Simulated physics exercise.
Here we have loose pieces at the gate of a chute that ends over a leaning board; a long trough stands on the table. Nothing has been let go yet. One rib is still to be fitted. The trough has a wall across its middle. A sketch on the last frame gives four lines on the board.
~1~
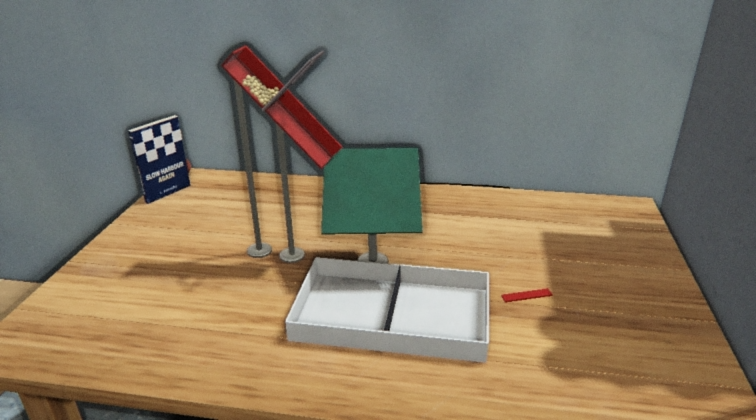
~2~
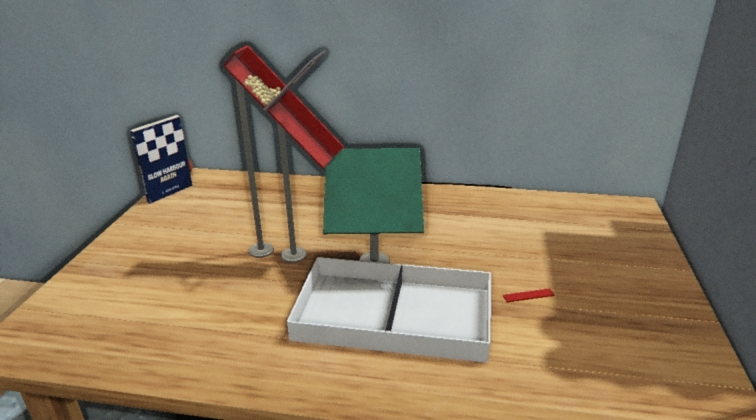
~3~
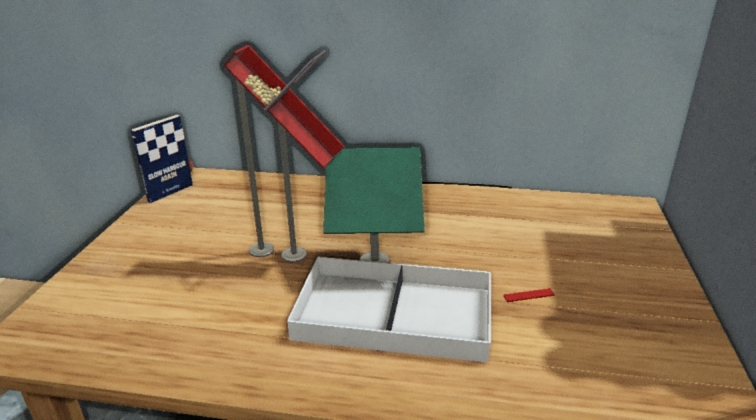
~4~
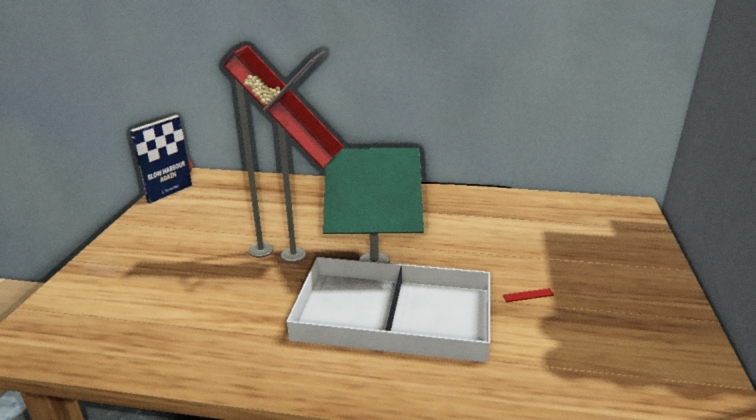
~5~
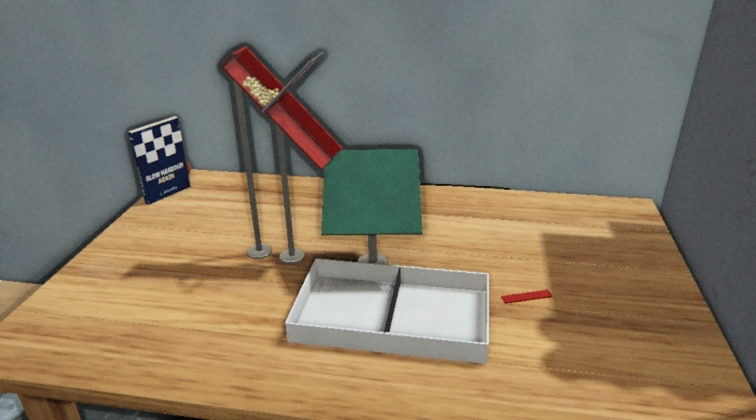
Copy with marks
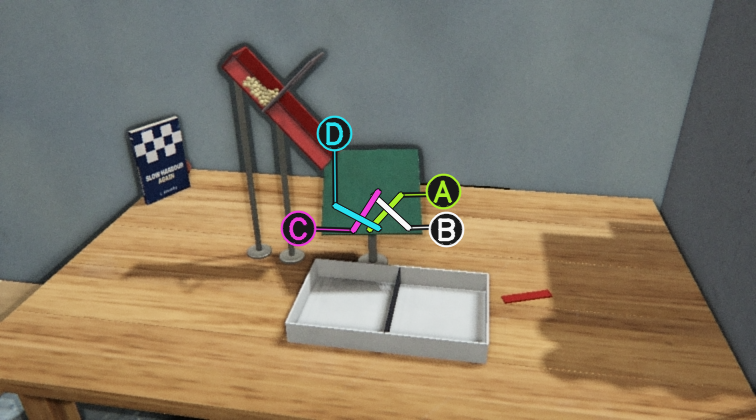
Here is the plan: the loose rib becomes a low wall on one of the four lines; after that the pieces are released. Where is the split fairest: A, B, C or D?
I would pick line B.
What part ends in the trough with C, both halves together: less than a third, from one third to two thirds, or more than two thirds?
It is more than two thirds.
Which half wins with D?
More lands on the right.
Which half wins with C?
Left.
On the marked copy, line A from (400, 195) to (369, 229); line B from (373, 195) to (408, 227); line C from (378, 191) to (353, 230); line D from (335, 205) to (378, 228).
For line A, of what is caught, almost all in the left half, just a few in the right.
For line B, of what is caught, roughly a third in the left half, roughly two thirds in the right.
For line C, of what is caught, almost all in the left half, about a tenth in the right.
For line D, of what is caught, about a tenth in the left half, almost all in the right.
